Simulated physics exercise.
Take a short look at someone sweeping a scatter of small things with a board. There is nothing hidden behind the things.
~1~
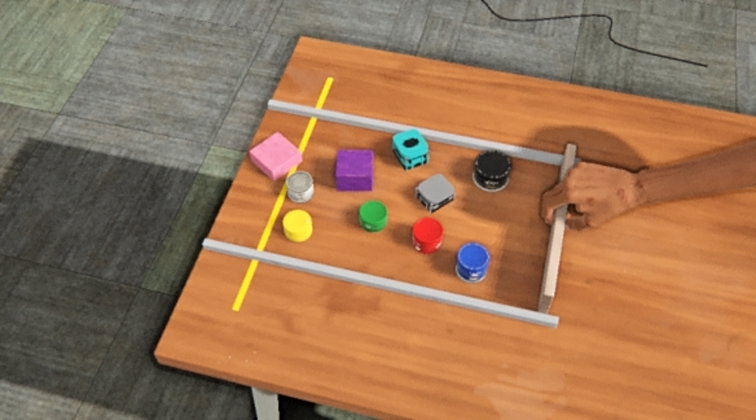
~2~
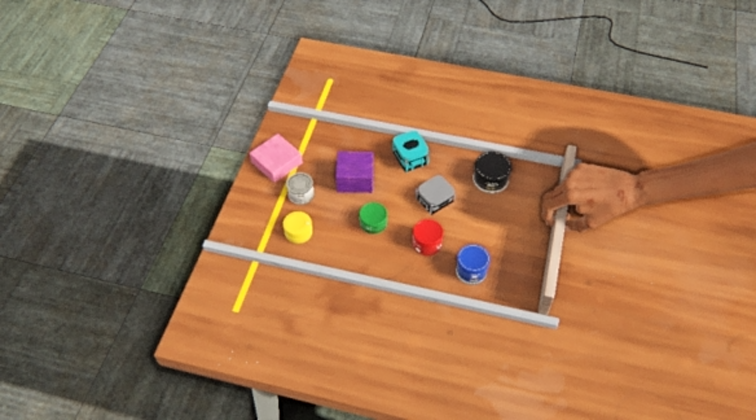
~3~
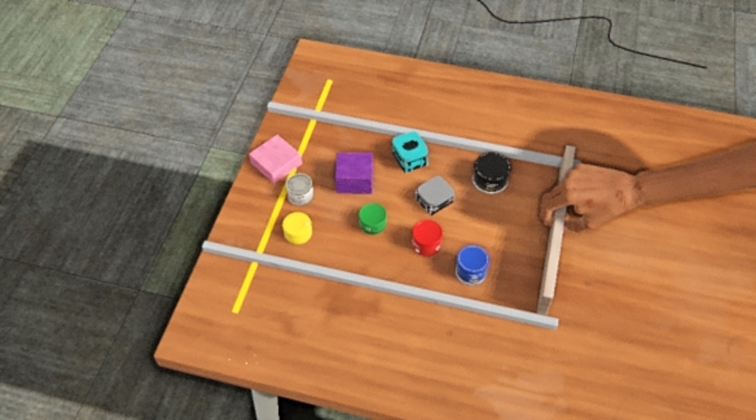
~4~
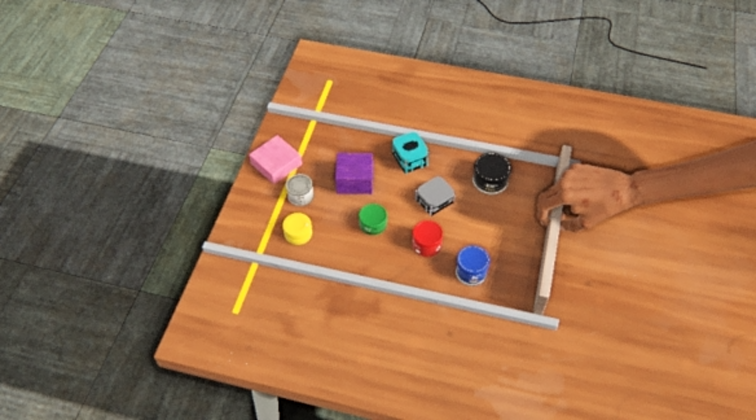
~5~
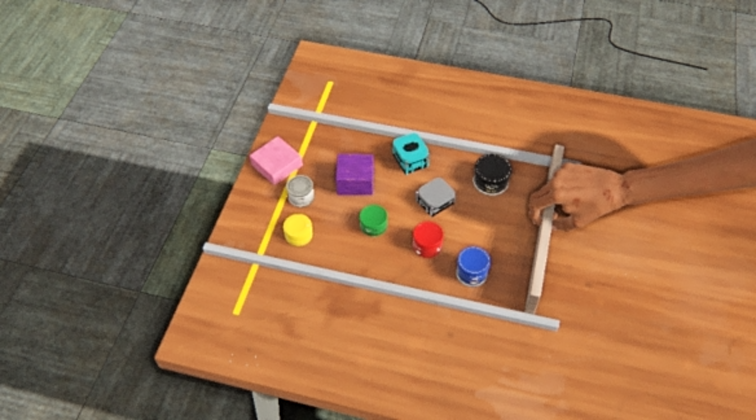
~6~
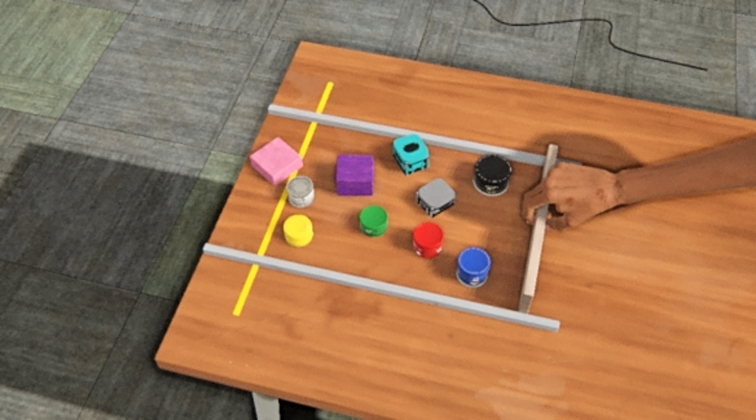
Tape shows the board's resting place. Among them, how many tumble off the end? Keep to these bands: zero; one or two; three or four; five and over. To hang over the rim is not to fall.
That gives one or two.
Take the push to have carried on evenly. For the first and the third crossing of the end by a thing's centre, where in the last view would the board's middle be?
The middle is near (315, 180) first and near (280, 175) after.
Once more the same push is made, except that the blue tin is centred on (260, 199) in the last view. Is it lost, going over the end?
From that start, the object then is safe.
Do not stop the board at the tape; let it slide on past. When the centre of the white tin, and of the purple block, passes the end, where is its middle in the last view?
The middle is at (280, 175) when it's the white tin, and at (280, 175) when it's the purple block.
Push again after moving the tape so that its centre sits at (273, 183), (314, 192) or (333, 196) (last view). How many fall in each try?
Down on the floor: 6, 0 and 0.
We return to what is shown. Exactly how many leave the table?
In all, 1 of them.
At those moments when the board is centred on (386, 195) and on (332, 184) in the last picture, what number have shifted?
7 by the first point, 10 by the second.
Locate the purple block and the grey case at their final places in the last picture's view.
Around (254, 152), then around (278, 175).
Early on, none off yet; pink block at rest near (276, 161); white tin at rest near (301, 192); yellow lid at rest near (298, 231).
A while later, none off yet; pink block at rest near (276, 161); white tin moving near (297, 191); yellow lid at rest near (298, 231).
Finally, the number that fall off is one or two; lost, pink block.
